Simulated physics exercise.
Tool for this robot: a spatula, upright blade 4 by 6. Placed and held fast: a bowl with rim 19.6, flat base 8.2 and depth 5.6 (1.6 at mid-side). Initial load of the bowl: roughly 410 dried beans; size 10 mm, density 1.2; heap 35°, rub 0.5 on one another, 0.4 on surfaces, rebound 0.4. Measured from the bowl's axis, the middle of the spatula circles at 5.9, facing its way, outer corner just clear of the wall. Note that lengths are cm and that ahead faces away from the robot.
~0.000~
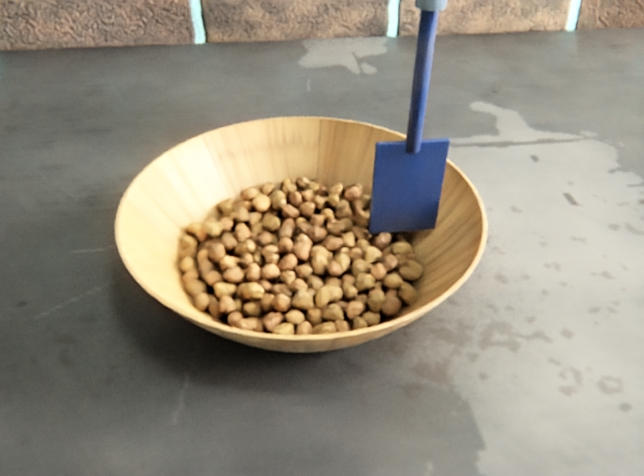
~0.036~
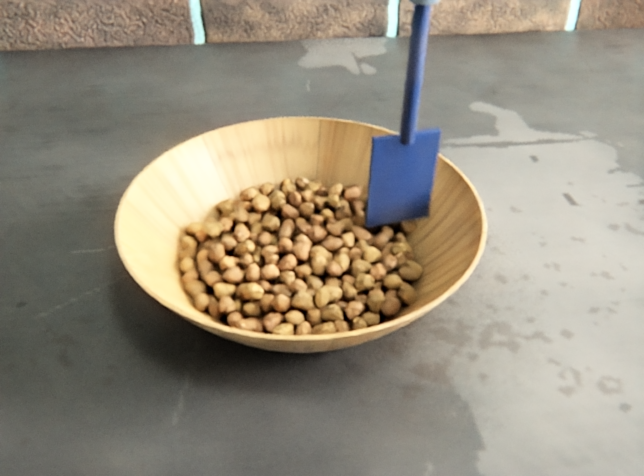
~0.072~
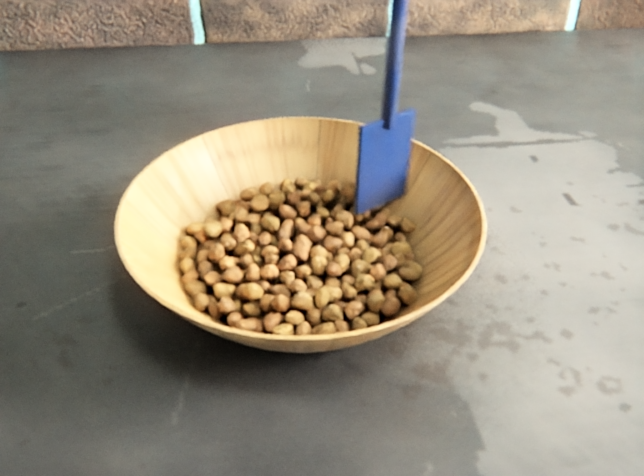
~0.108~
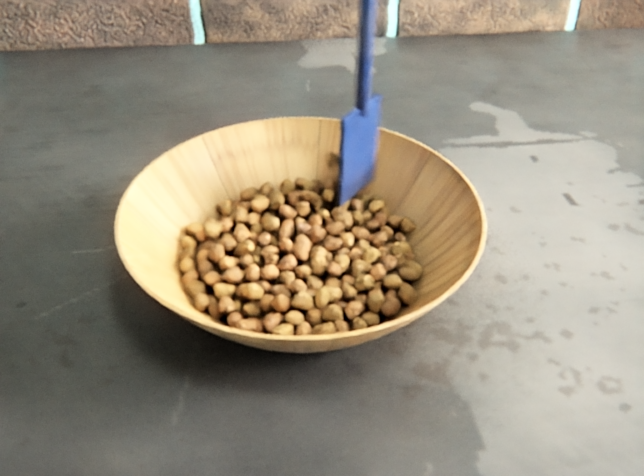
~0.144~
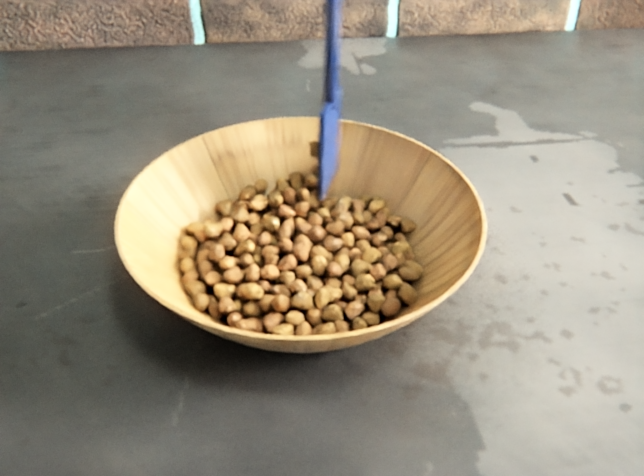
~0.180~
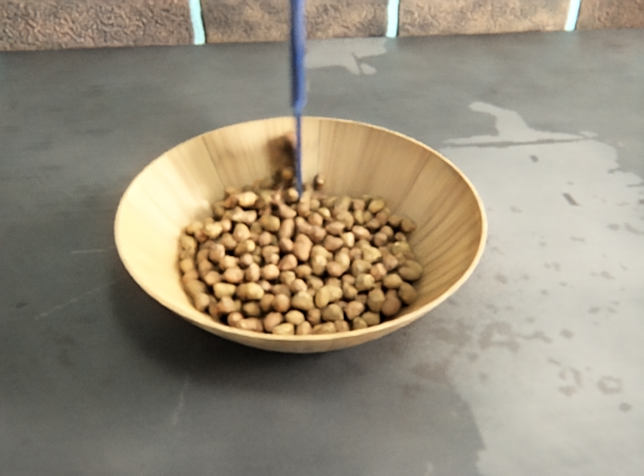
A wide wooden bowl of brown beans sits on a dark grey countertop marked with pale patches, seen from above and in front, with a strip of brown brick behind. A blue spatula with an upright handle dips into the right side of the bowl. It sweeps left along the back, turning until its blade is edge-on and pushing some beans up the rear wall, while the camera stays still.
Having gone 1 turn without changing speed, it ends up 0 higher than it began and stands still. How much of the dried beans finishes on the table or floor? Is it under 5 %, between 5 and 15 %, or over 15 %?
Under 5 %.
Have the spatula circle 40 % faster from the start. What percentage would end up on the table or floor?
I'd say close to 10 %.
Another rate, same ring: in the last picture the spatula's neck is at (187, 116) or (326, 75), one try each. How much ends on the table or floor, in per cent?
Near 15 in a hundred for the first and near 0 in a hundred for the second.
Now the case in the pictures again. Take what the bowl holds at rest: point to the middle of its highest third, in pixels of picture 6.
In the final view it lies around (343, 226).
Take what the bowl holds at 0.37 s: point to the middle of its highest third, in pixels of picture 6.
Around pixel (273, 270).
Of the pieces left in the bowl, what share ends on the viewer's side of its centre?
Close to 45 in a hundred.
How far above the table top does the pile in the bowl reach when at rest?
I'd say close to 5.5 centimetres.
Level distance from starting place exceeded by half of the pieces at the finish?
Somewhere around 0 centimetres.
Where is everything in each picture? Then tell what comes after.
In the first picture, the spatula neck at (416, 116), 0° round; upper third of the load around (303, 247), from x 190 to 415, top at y 185; 413 in the bowl.
In the second picture, the spatula neck at (410, 108), 9° round; upper third of the load around (303, 247), from x 190 to 415, top at y 185.
In the third picture, the spatula neck at (390, 93), 28° round; upper third of the load around (303, 247), from x 190 to 415, top at y 185.
In the fourth picture, the spatula neck at (363, 82), 48° round; upper third of the load around (302, 247), from x 190 to 415, top at y 160.
In the fifth picture, the spatula neck at (331, 75), 67° round; upper third of the load around (298, 247), from x 190 to 415, top at y 150.
In the sixth picture, the spatula neck at (297, 73), 86° round; upper third of the load around (287, 244), from x 190 to 415, top at y 135; 413 in the bowl.
After 0.37 s, 191° round, highest piece 6 above the table; 413 in the bowl.
After 0.57 s, 297° round, highest piece 7 above the table; 409 in the bowl, 3 on the table or floor, 1 in flight or on the tool.
After 0.87 s, 0° round, highest piece 5 above the table; 402 in the bowl, 11 on the table or floor.
After 1.57 s, 0° round, highest piece 5 above the table; 402 in the bowl, 11 on the table or floor.
In the end, 402 in the bowl, 11 on the table or floor. That is 3 % on the table or floor.
